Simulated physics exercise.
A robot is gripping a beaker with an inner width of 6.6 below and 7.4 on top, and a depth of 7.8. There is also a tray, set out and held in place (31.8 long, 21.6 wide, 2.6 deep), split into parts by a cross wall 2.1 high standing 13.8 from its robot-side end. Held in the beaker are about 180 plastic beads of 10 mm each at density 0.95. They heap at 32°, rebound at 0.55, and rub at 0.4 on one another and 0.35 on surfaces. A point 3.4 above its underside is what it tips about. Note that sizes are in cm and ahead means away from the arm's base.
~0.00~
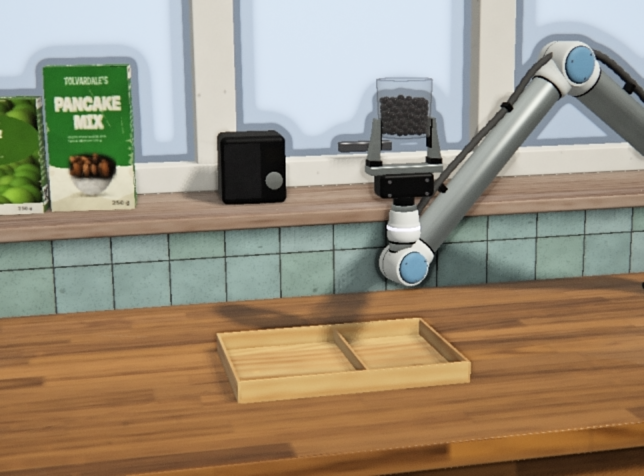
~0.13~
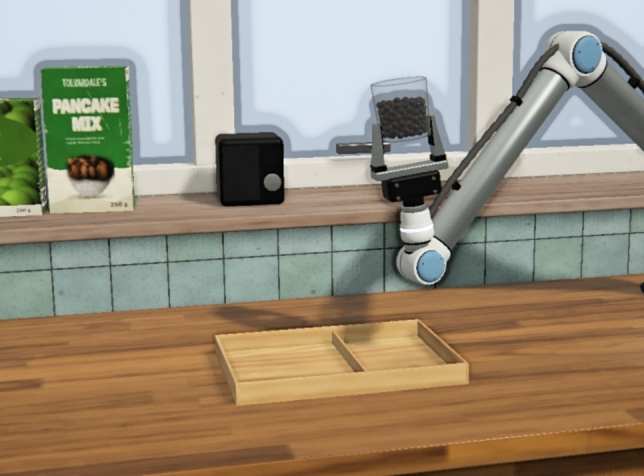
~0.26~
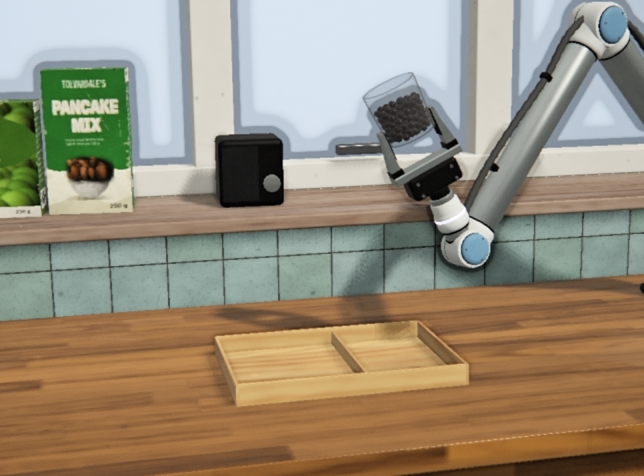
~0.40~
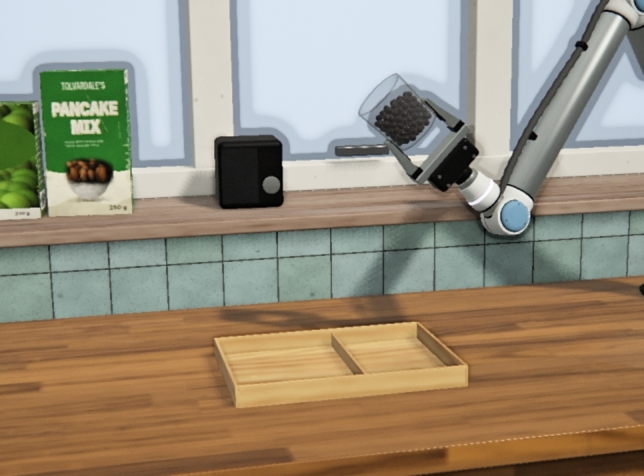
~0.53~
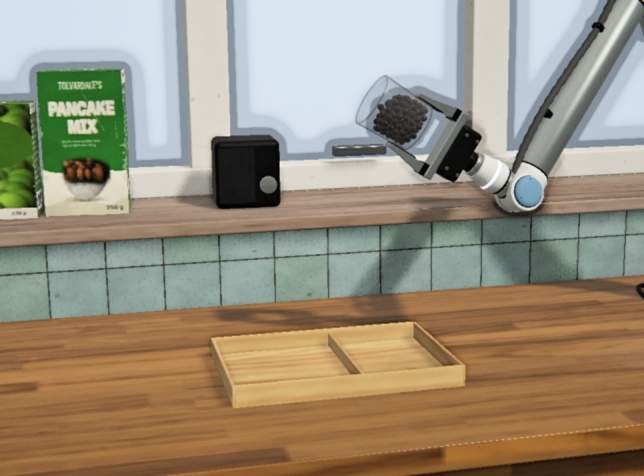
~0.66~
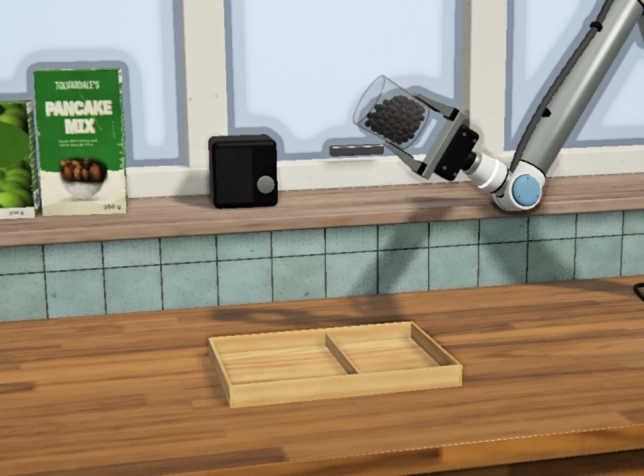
At the start, a robot arm grips an upright clear beaker of dark pieces above a divided wooden tray on a counter. The arm steadily tilts the beaker to the left as its wrist swings right and upward, then stays nearly still with the beaker steeply slanted and the pieces still inside.
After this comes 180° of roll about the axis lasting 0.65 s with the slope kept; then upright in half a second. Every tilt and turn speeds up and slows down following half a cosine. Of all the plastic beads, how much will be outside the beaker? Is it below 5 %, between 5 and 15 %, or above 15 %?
It is below 5 %.
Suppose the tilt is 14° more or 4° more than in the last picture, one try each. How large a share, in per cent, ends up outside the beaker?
Roughly 5 % on the first try and 0 % on the second.
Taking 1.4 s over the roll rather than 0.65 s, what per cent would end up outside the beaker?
In that case around 0 percent.
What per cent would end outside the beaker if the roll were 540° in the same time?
Then roughly 0 per cent.
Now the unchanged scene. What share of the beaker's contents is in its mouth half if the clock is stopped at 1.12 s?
Roughly 30 percent.
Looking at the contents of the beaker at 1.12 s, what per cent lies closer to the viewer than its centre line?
55 %.
After 1.12 s, tipped 58°, highest piece 40 above the table; 184 in the beaker.
After 1.58 s, tipped 25°, highest piece 39 above the table; 184 in the beaker.
After 2.01 s, upright, highest piece 40 above the table; 184 in the beaker.
After 2.71 s, upright, highest piece 40 above the table; 184 in the beaker.
At rest, 184 in the beaker. That is 0 % outside the beaker.
